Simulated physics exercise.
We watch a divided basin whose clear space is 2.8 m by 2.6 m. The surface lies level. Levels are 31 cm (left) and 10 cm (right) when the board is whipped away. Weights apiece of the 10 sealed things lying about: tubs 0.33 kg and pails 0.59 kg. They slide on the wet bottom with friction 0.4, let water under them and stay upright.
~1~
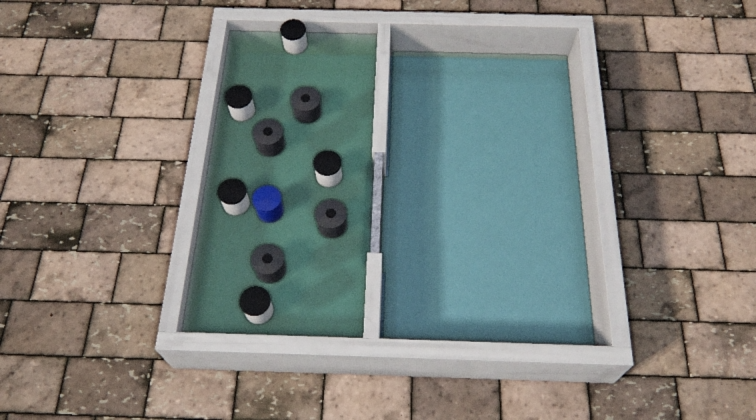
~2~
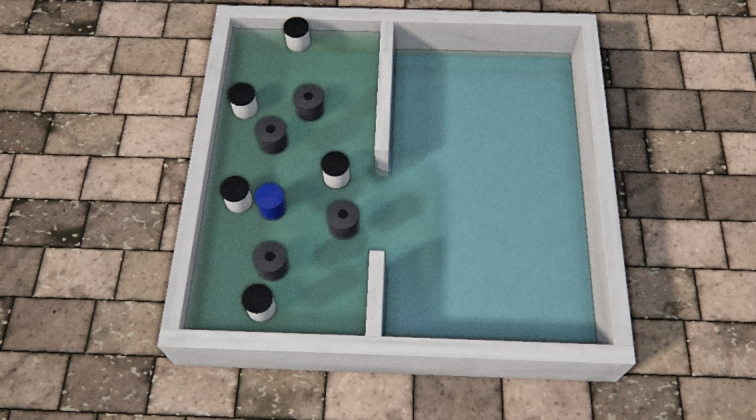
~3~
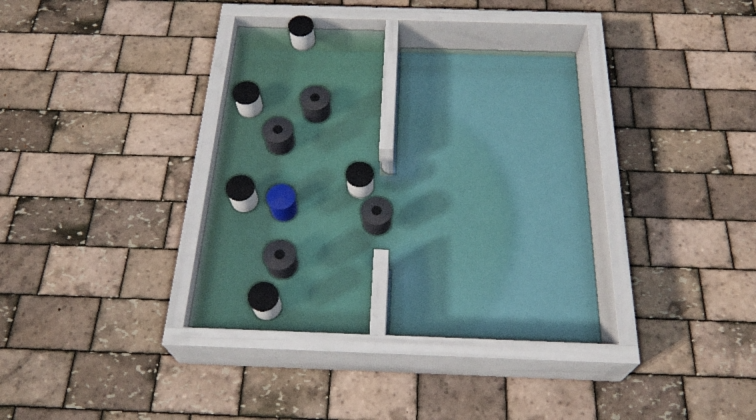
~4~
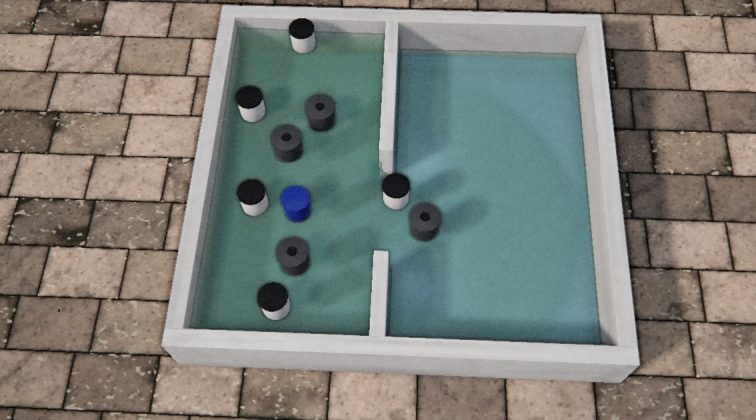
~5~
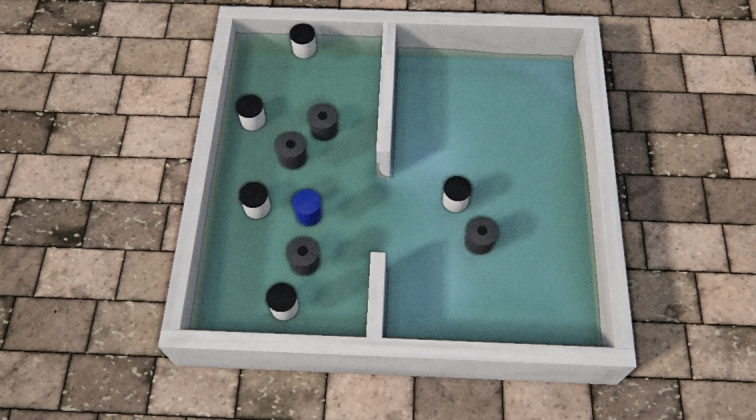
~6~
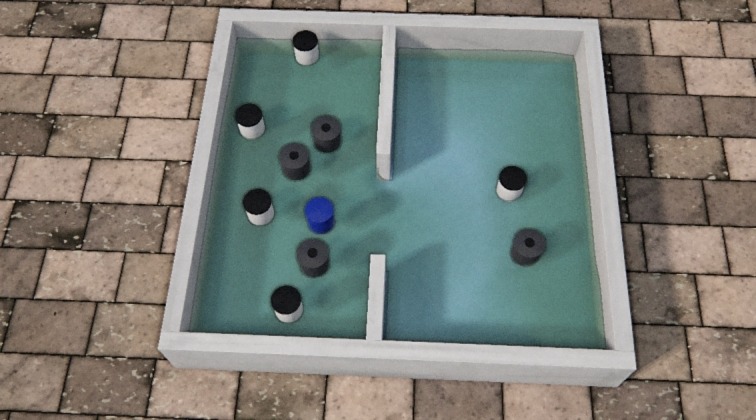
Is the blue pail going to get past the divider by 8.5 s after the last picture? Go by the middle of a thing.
Blue pail crosses.
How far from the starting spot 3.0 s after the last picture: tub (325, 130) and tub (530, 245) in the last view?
In that order: 60 cm, 150 cm.
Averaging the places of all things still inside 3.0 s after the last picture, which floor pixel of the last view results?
At about (375, 209).
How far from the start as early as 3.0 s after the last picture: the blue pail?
Roughly 200 cm by then.
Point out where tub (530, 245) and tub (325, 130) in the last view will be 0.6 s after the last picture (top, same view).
Near (556, 239) and (336, 154).
Then, 0.6 s after the last picture the blue pail is near (354, 221), 0.6 m from its start, afloat; 2 of 10 are over the mark; 10 afloat.
Then, 3.0 s after the last picture the blue pail is near (581, 165), 2.2 m from its start, afloat; 3 of 10 are over the mark; 10 afloat.
Then, 5.5 s after the last picture the blue pail is near (459, 144), 1.4 m from its start, afloat; 3 of 10 are over the mark; 10 afloat.
Then, 8.5 s after the last picture the blue pail is near (450, 74), 1.7 m from its start, afloat; 4 of 10 are over the mark; 10 afloat.
